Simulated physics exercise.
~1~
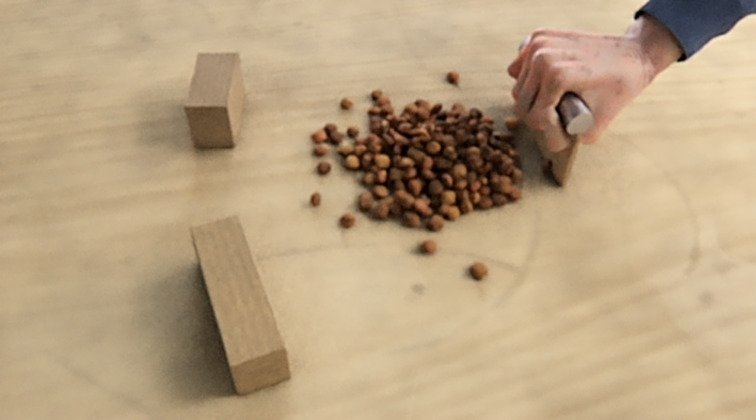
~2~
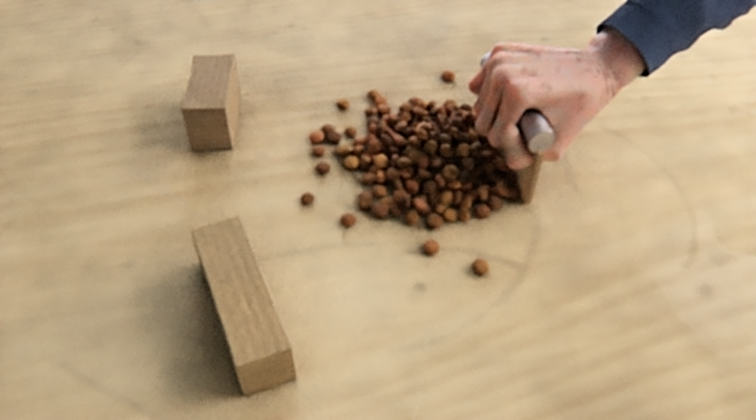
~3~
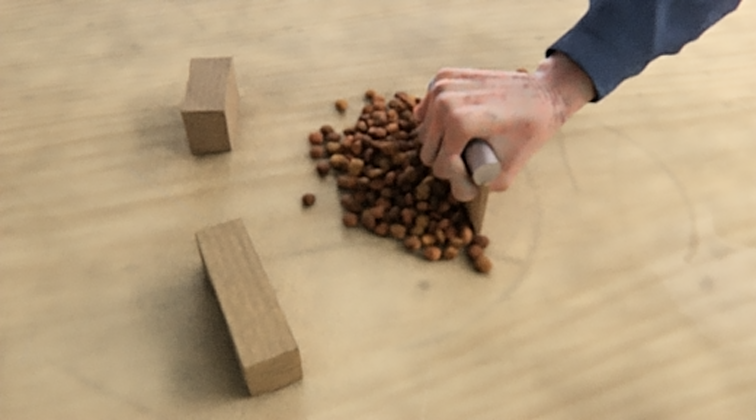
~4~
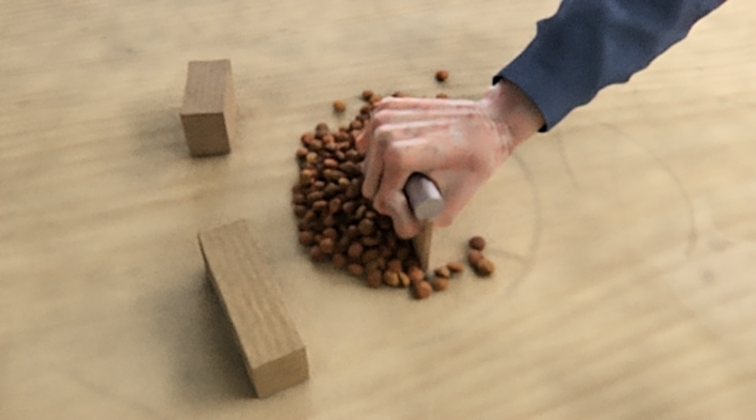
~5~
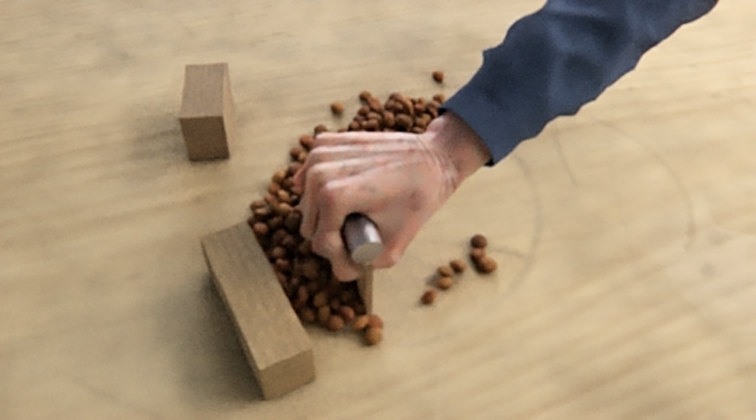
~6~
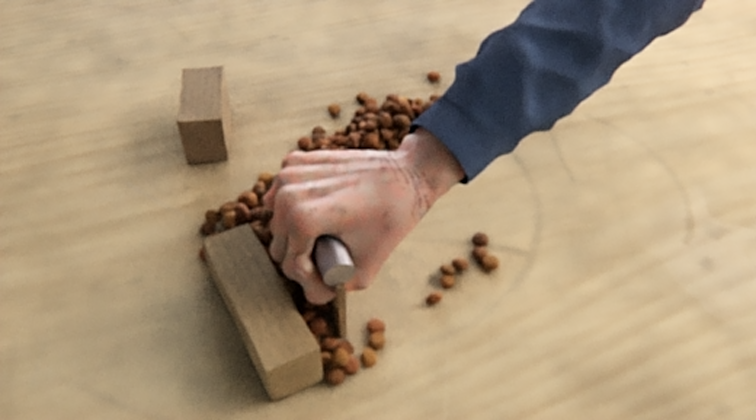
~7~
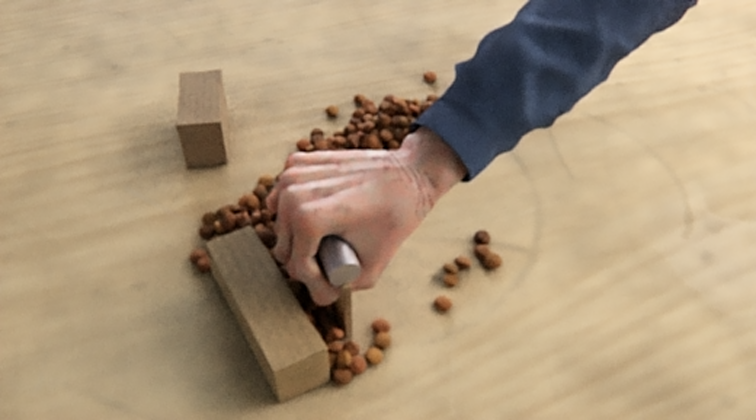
A hand pushing brown kibble leftward with a scraper across a wooden surface, the pieces bunching against the nearer of two blocks.
